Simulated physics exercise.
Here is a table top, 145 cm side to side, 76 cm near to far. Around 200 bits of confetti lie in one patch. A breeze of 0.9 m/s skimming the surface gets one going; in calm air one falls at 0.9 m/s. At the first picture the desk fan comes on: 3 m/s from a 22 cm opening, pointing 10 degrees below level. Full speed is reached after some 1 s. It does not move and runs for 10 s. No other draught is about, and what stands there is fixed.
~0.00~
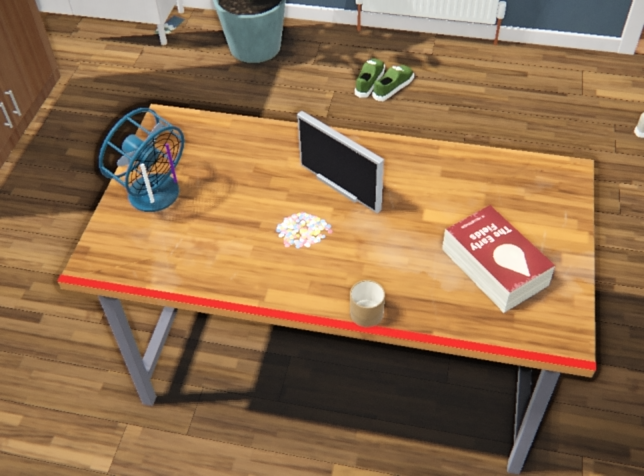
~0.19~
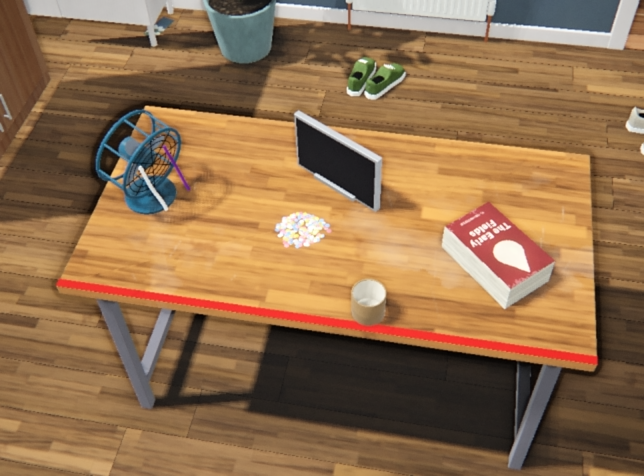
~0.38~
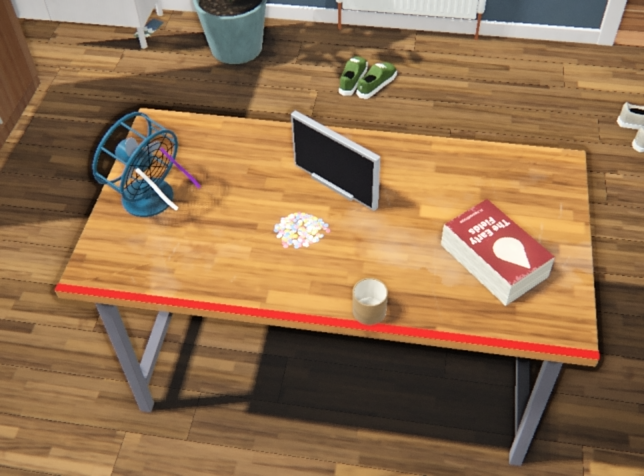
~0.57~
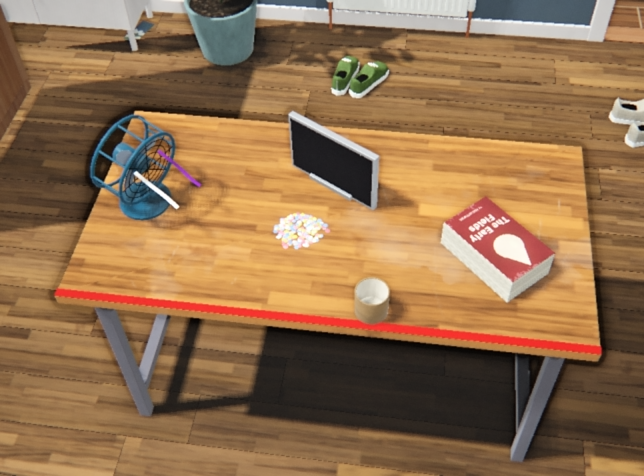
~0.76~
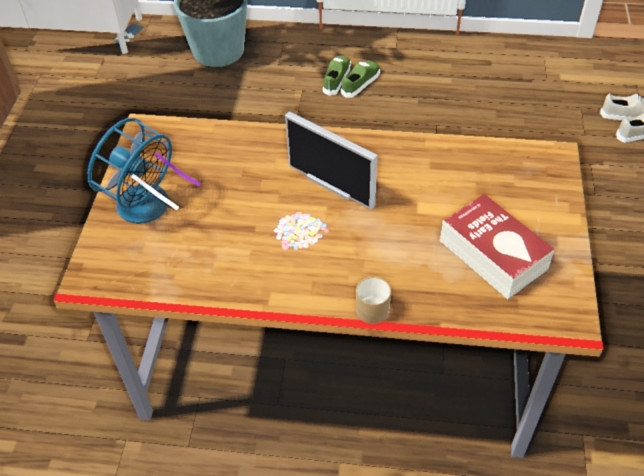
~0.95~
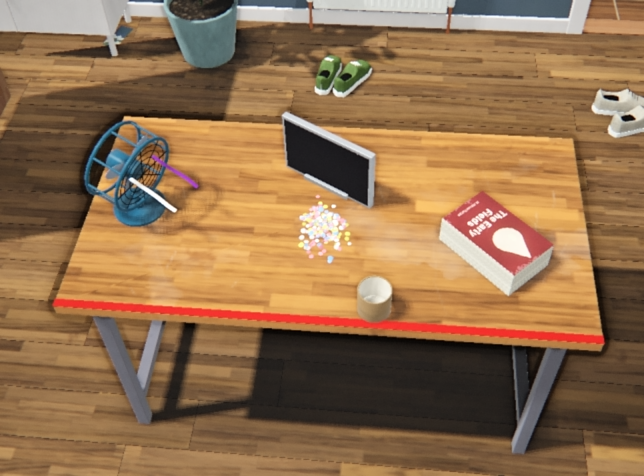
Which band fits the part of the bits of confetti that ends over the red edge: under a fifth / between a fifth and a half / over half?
By then less than a fifth are over the red edge.
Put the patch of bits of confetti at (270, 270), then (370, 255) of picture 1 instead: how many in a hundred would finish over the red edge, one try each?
In that order: 90 %, 5 %.
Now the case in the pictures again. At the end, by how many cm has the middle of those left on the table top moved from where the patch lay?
Roughly 65 cm.
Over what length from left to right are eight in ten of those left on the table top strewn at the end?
About 30 cm.
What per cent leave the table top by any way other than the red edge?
Some 10 per cent.
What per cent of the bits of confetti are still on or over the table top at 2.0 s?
About 100 %.
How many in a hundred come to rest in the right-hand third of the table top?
About 90 %.
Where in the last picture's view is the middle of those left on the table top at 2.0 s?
Around (483, 199).
After 2.0 s the count stands so, 2 % are over the red edge; the middle of those still in play is near (483, 199).
After 3.2 s the count stands so, 2 % are over the red edge; the middle of those still in play is near (493, 190).
After 5.5 s the count stands so, 2 % are over the red edge; the middle of those still in play is near (509, 190).
After 10.0 s, at the end, 2 % are over the red edge; the middle of those still in play is near (504, 176).
